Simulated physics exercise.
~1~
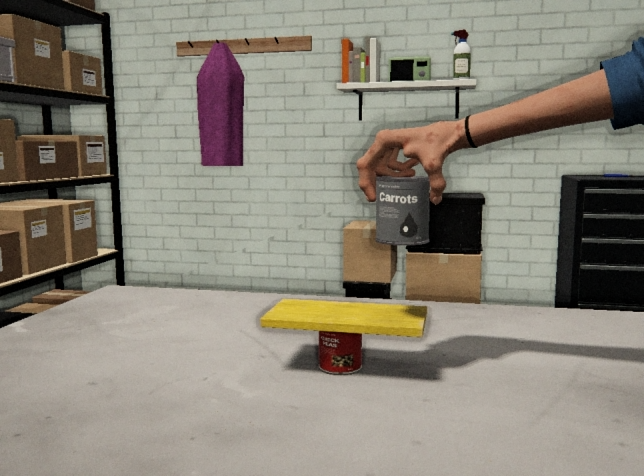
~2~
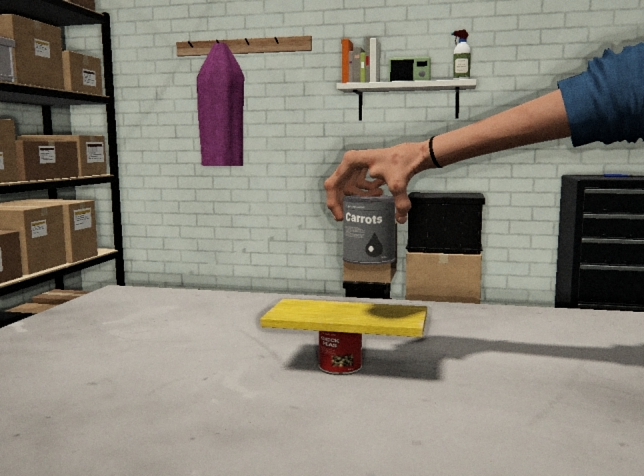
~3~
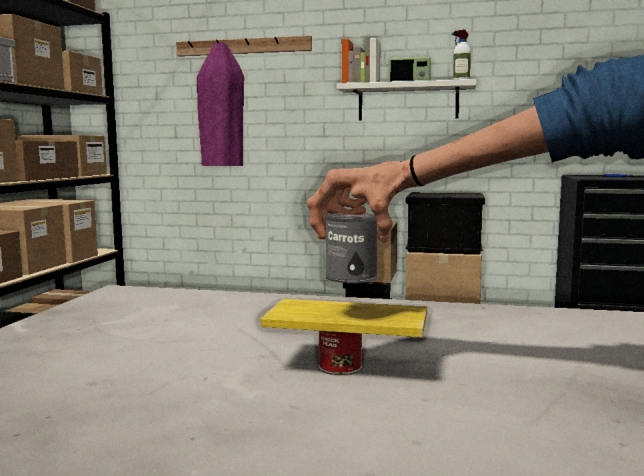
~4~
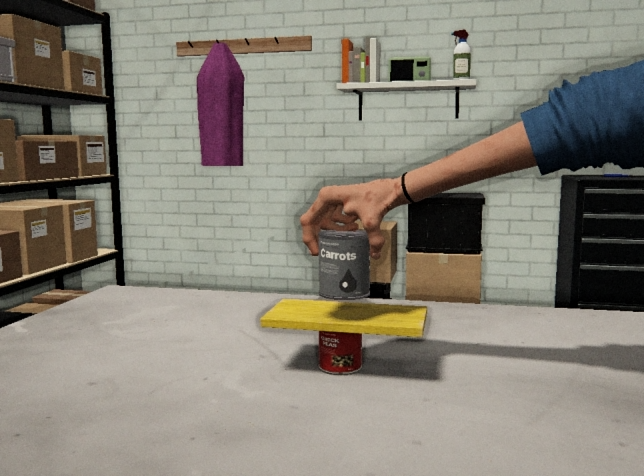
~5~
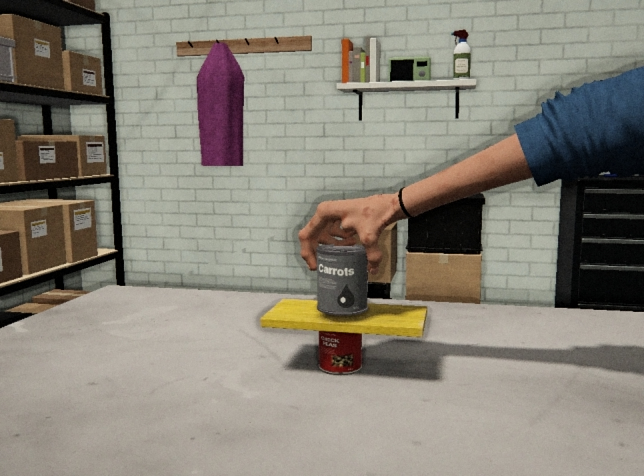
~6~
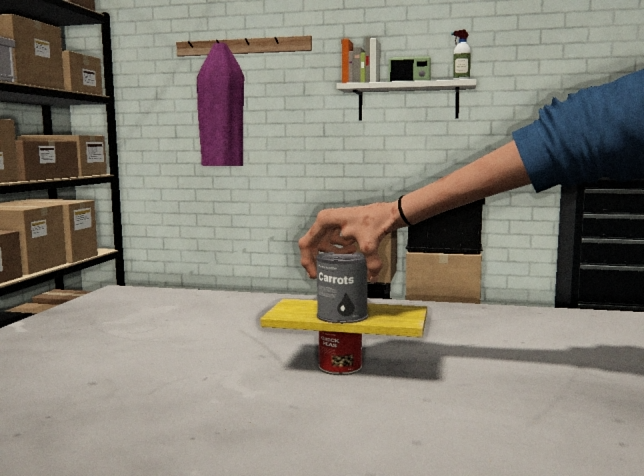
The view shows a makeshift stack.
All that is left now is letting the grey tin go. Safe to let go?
Seems it proves sturdy enough.
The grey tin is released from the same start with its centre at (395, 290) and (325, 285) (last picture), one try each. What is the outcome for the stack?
Result of try one: Collapse; result of try two: No collapse.
Then, 0.20 s later than the last frame, all is still.
Then, 0.60 s later than the last frame, grey tin resting near (342, 287).
When it is over, all 3 as before. End places, in pixels of the last picture, grey tin near (342, 287). The stack holds.
